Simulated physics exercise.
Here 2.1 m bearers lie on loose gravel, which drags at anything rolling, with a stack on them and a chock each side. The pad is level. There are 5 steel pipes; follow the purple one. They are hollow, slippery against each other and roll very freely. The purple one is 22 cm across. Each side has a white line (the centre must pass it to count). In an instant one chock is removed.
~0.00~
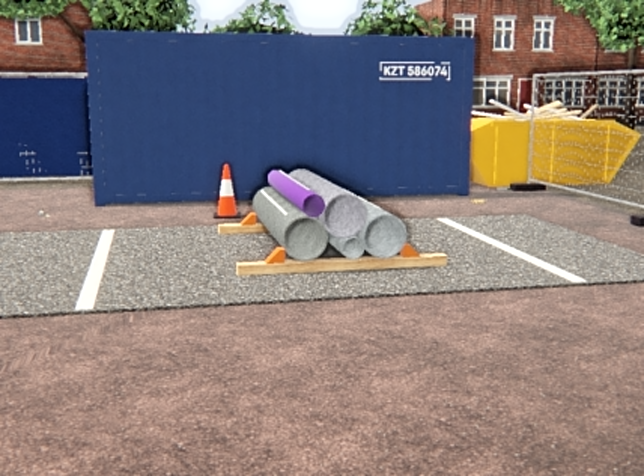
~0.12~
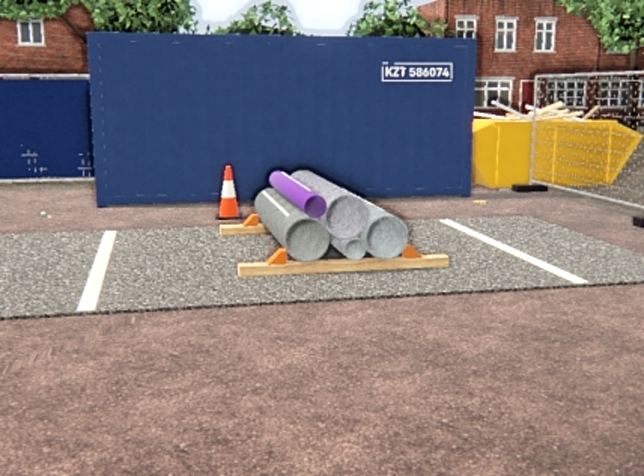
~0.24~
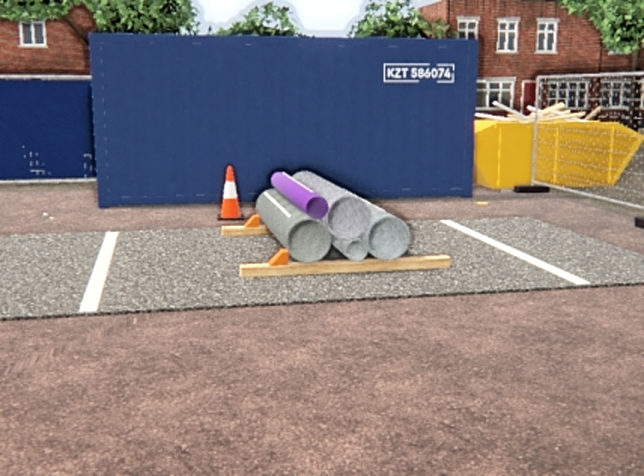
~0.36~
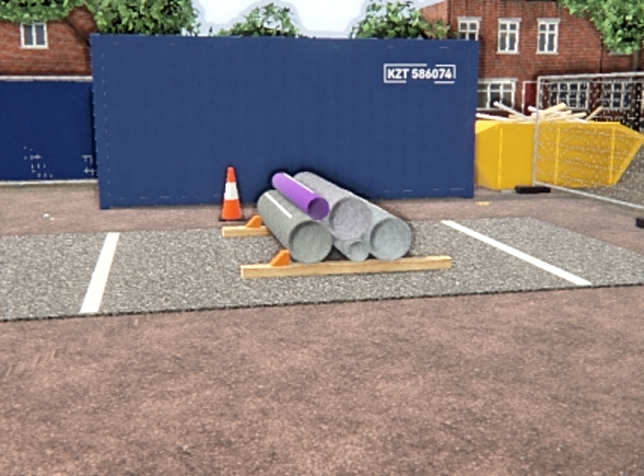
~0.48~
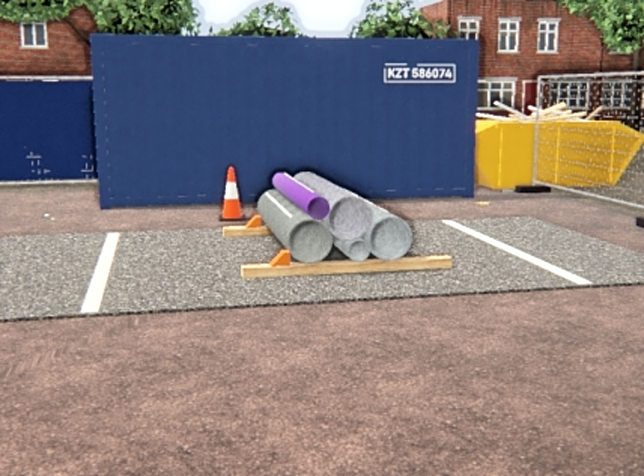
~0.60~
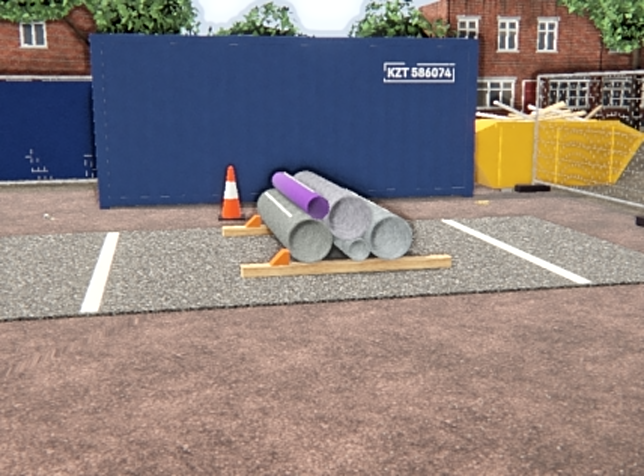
On a gravel patch in front of a blue container, a purple pipe lay on a stack of grey ones, and the orange chock on the right vanished while the pipes barely moved.
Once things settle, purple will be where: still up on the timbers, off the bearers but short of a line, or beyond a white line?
Purple comes to rest still up on the timbers.
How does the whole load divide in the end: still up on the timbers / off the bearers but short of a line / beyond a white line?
In that order: 3, 1, 1.
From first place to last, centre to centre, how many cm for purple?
About: Purple 60.
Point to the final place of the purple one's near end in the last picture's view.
Around (353, 251).
After 2.5 s, purple is up on others, 90 cm from the bearers' left end; 0 of 5 have crossed.
After 5.1 s, purple is on the bearers, 105 cm from the bearers' right end; 1 of 5 has crossed.
At rest (8.1 s), purple is on the bearers, 100 cm from the bearers' right end; 1 of 5 has crossed.
